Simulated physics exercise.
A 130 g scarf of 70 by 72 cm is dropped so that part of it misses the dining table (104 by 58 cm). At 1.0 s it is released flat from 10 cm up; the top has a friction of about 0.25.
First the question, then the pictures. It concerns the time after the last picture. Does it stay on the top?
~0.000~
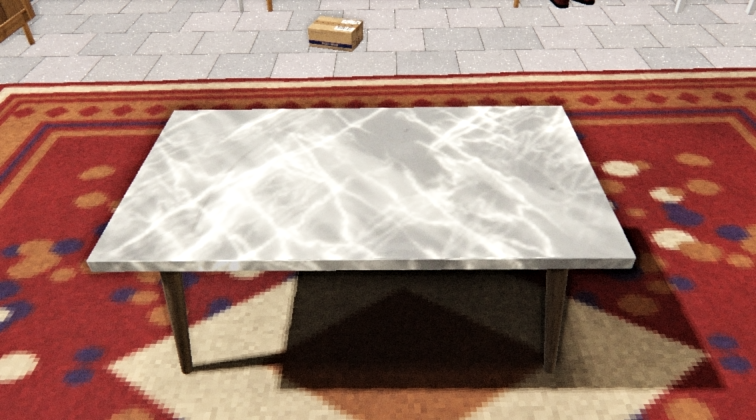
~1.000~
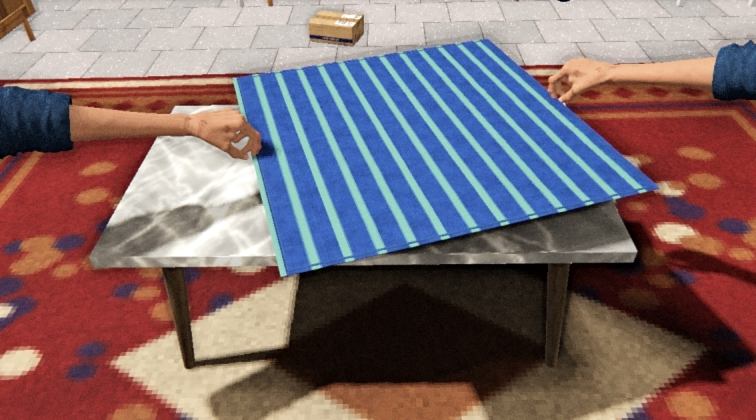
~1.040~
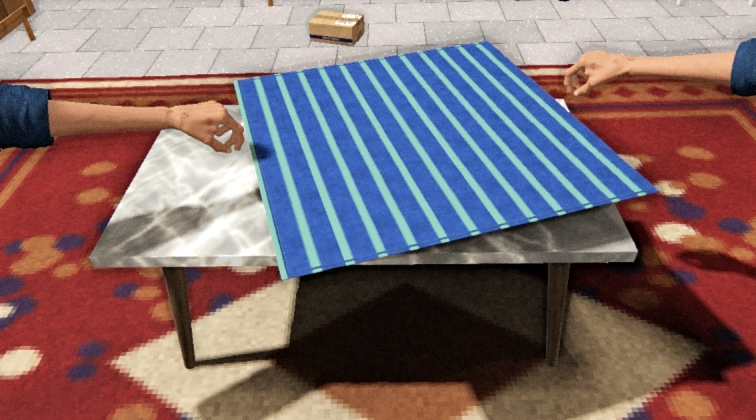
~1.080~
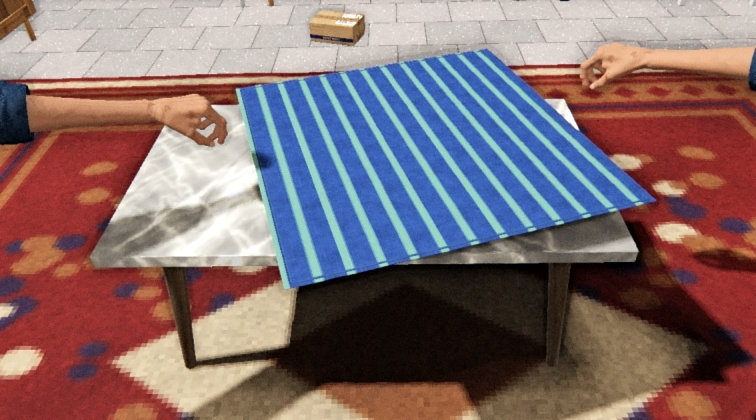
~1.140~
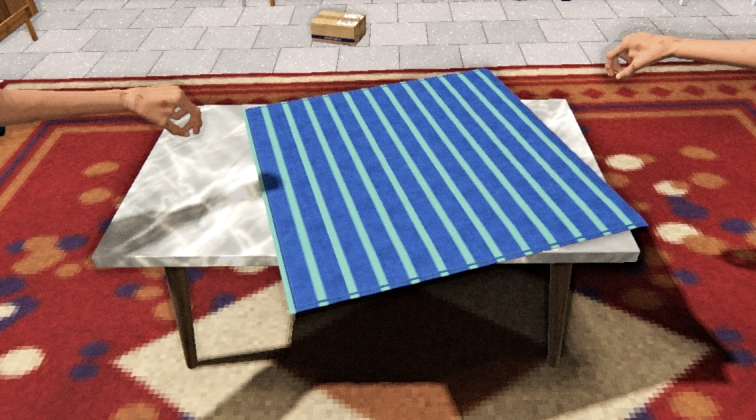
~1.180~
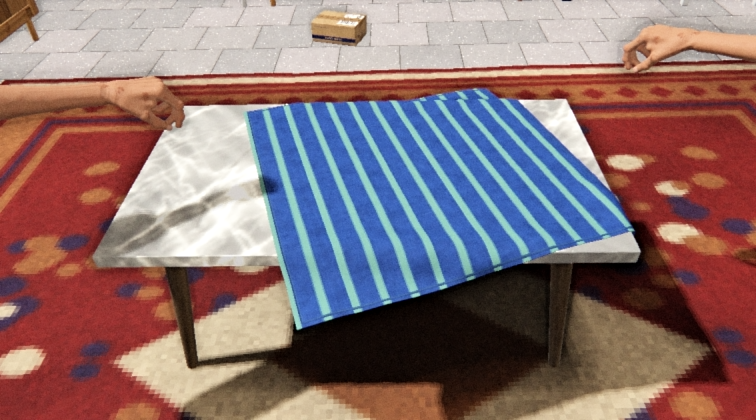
Yes, not going anywhere.
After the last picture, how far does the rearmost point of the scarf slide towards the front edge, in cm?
Some 13 cm.
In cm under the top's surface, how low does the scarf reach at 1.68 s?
At that moment it reaches about 12 cm below the top.
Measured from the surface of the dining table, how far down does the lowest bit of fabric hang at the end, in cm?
16 cm, roughly.
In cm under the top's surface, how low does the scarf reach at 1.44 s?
12 cm.
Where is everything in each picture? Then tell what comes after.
The bare dining table, in the first picture.
Scarf corners (282, 277) (233, 79) (488, 39) (660, 189), in the second picture.
Scarf corners (283, 280) (234, 81), in the third picture.
Scarf corners (285, 290) (236, 90), in the fourth picture.
Scarf corners (291, 315) (242, 111), in the fifth picture.
Scarf corners (244, 112), in the sixth picture.
By 1.4 s, 80 % of the scarf is still over the top.
By 1.7 s, 80 % of the scarf is still over the top.
By 1.9 s, 80 % of the scarf is still over the top.
By 2.2 s, 80 % of the scarf is still over the top.
By 4.4 s, 80 % of the scarf is still over the top.
